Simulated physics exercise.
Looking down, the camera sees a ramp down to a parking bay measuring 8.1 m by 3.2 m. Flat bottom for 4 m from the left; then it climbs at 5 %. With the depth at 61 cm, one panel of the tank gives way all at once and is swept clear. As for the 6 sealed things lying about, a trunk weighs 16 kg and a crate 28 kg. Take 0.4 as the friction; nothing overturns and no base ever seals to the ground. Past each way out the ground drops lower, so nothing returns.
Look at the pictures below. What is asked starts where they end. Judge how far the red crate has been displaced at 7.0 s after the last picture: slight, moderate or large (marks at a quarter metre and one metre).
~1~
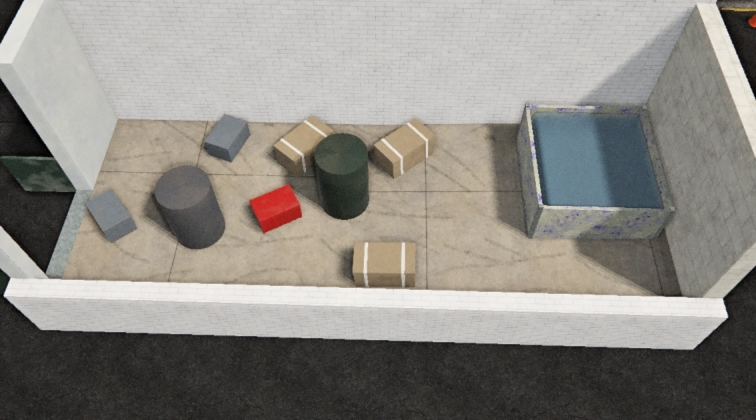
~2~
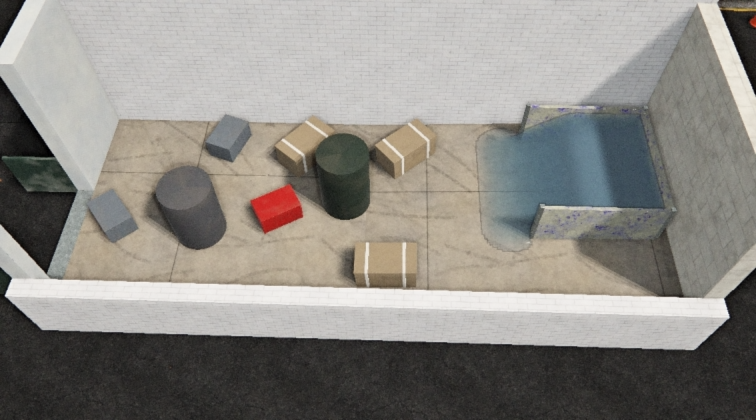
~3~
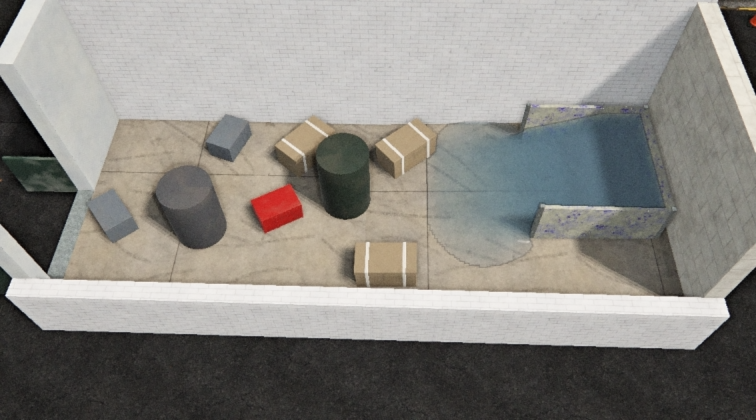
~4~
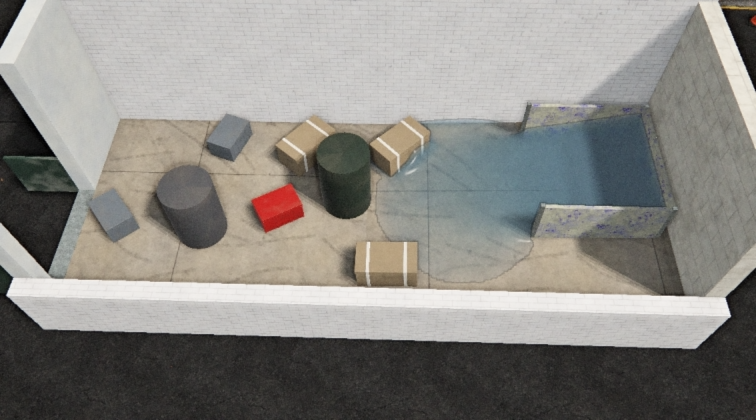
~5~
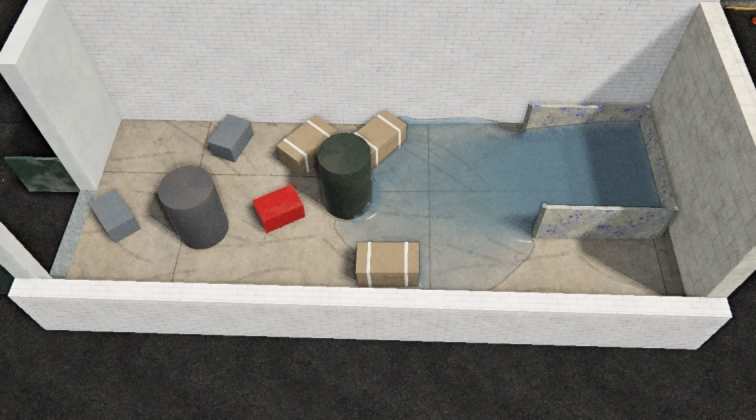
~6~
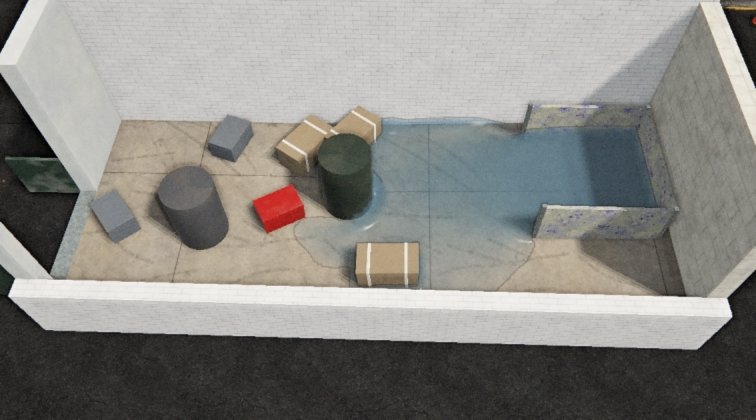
Displacement: Tiny.
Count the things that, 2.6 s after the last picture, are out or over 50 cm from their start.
5 in all.
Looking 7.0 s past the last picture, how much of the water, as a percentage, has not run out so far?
Roughly 62 percent.
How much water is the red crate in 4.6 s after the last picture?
Close to 5 centimetres.
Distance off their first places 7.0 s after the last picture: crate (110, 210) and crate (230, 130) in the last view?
Log: Item 1 gone out; item 2 gone out.
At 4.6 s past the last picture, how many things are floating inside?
At that point I count 2.
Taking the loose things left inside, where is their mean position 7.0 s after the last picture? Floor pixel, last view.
Somewhere near (232, 246).
Then, 0.6 s after the last picture the red crate is near (278, 203), 0.0 m from its start, aground; 0 of 6 are out; 2 afloat.
Then, 2.6 s after the last picture the red crate is near (278, 203), 0.0 m from its start, aground; 1 of 6 are out; 3 afloat.
Then, 4.6 s after the last picture the red crate is near (278, 203), 0.0 m from its start, aground; 3 of 6 are out; 2 afloat.
Then, 7.0 s after the last picture the red crate is near (278, 203), 0.0 m from its start, aground; 4 of 6 are out; 1 afloat.
